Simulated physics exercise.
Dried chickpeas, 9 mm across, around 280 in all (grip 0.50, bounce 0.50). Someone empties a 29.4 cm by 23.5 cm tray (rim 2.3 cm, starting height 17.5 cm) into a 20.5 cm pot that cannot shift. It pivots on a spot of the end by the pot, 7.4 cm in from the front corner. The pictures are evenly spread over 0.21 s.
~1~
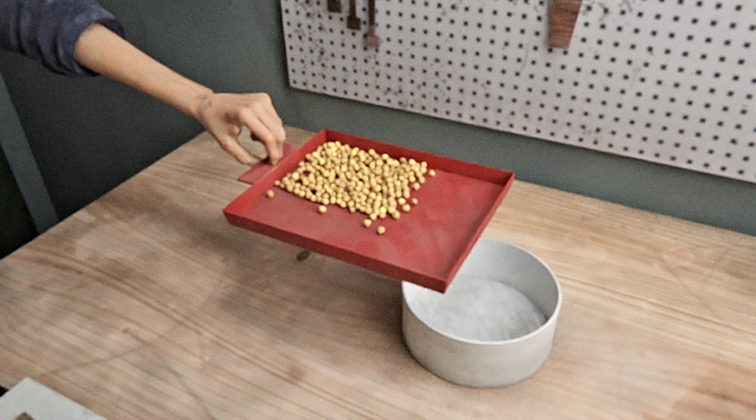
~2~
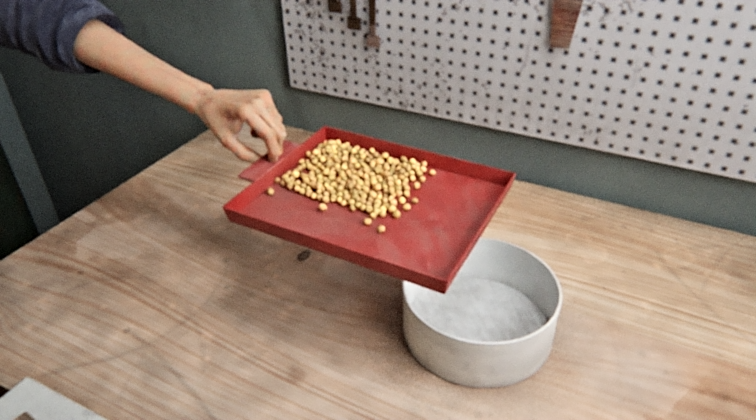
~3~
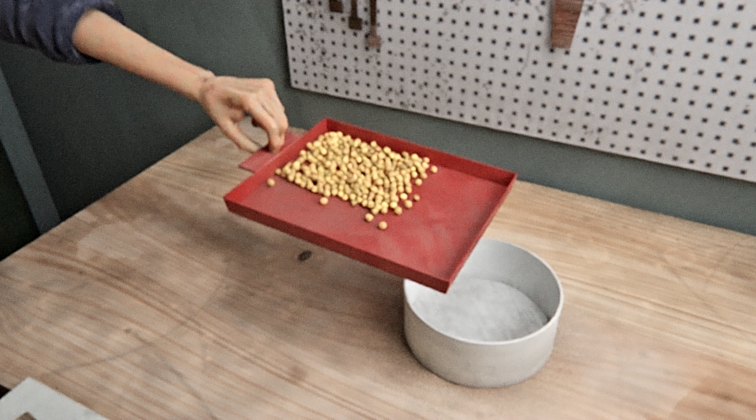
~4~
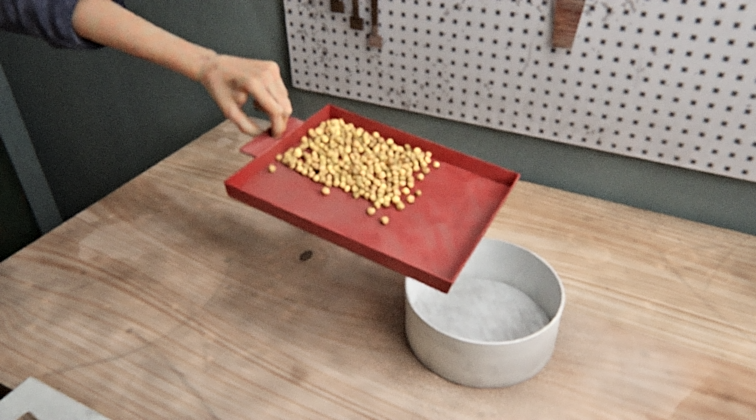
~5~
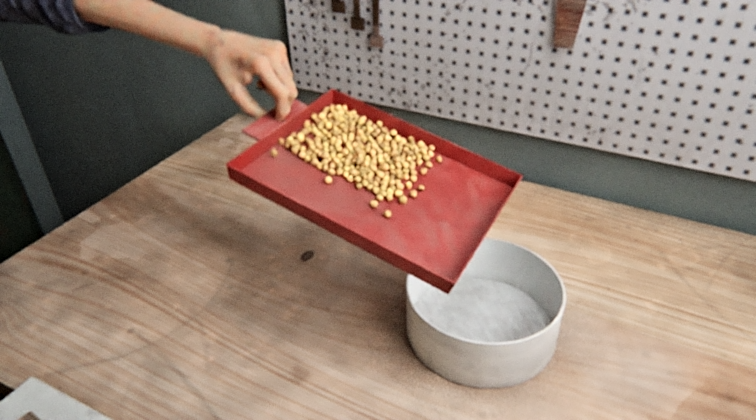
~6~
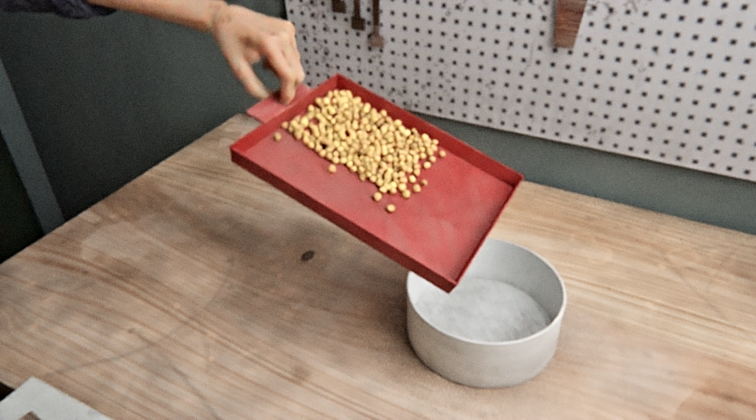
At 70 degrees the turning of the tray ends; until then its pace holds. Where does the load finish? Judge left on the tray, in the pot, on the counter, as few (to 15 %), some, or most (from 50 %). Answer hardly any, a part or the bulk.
Tray: A part, pot: A part, counter: A part.
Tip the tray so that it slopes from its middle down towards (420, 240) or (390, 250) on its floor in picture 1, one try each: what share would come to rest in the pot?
About 5 and 0 per cent.
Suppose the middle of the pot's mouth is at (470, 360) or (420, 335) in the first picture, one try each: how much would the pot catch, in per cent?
About 10 and 0 per cent.
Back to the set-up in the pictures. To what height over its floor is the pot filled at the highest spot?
About 1.5 cm.
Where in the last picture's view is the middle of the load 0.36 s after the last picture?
Around (481, 173).
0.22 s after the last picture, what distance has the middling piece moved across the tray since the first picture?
Roughly 3 cm.
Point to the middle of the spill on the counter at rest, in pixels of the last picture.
Near (640, 355).
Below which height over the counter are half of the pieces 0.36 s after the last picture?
Some 24 cm.
Then, 0.22 s after the last picture, tilt 46 degrees; the tray holds 100 %, the pot 0 %.
Then, 0.36 s after the last picture, tilt 63 degrees; the tray holds 100 %, the pot 0 %.
Then, 0.63 s after the last picture, tilt 70 degrees; the tray holds 40 %, the pot 20 %.
In the end, tray 40 %, pot 25 %, counter 40 %.
